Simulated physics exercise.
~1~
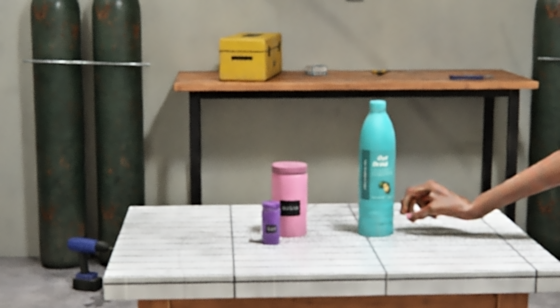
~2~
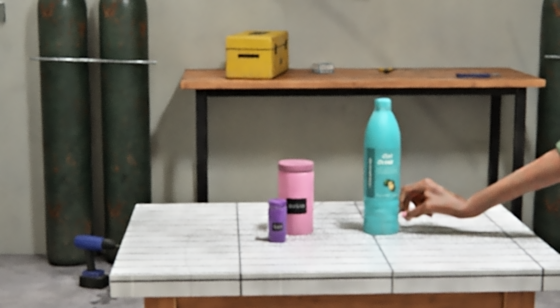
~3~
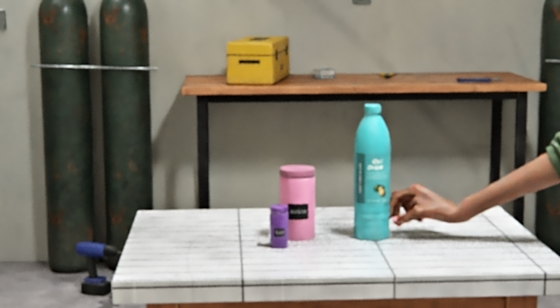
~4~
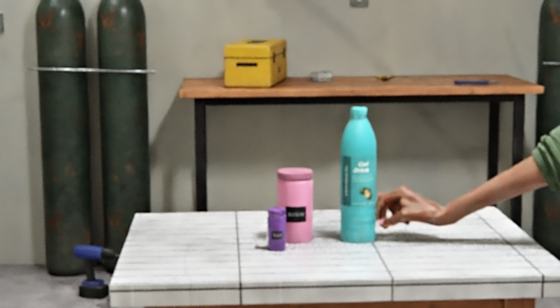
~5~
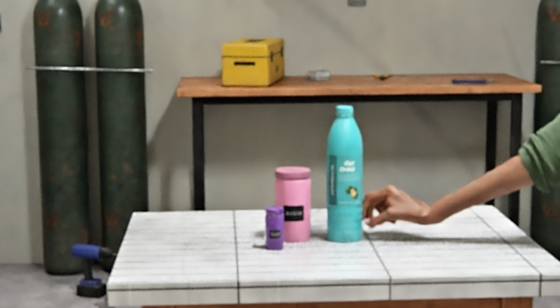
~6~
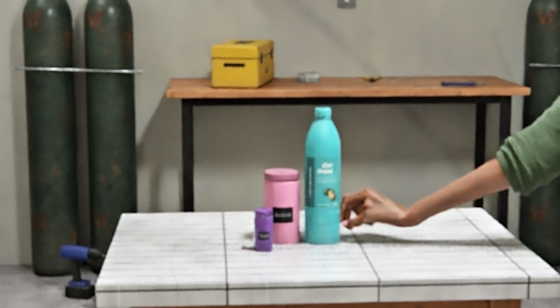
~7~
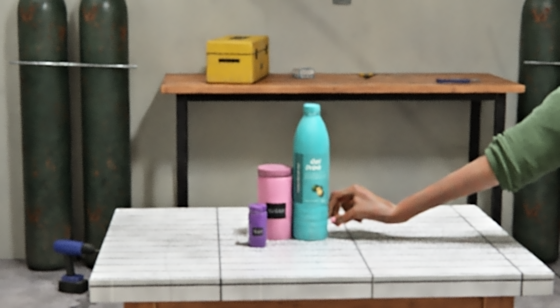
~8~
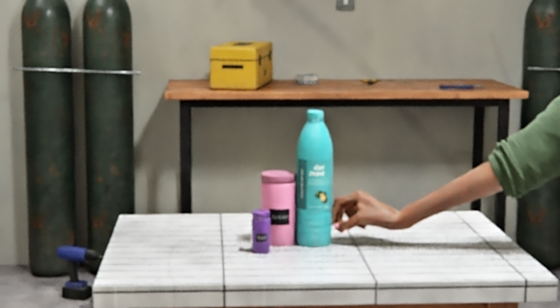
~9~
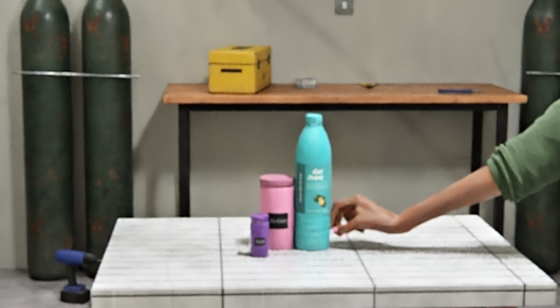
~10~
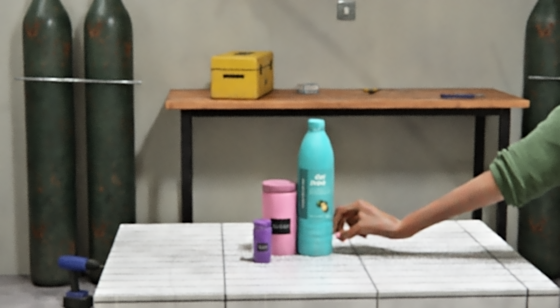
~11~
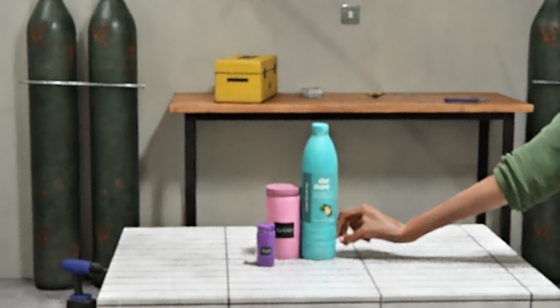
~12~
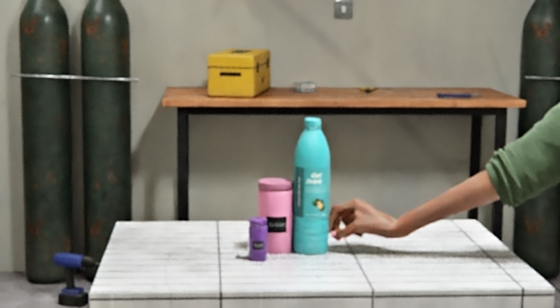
A turquoise bottle slides upright to the left across a white tabletop as a hand reaching in from the right pushes it toward a pink jar and a small purple shaker. It stops close beside the jar, still standing, with the hand held near it.
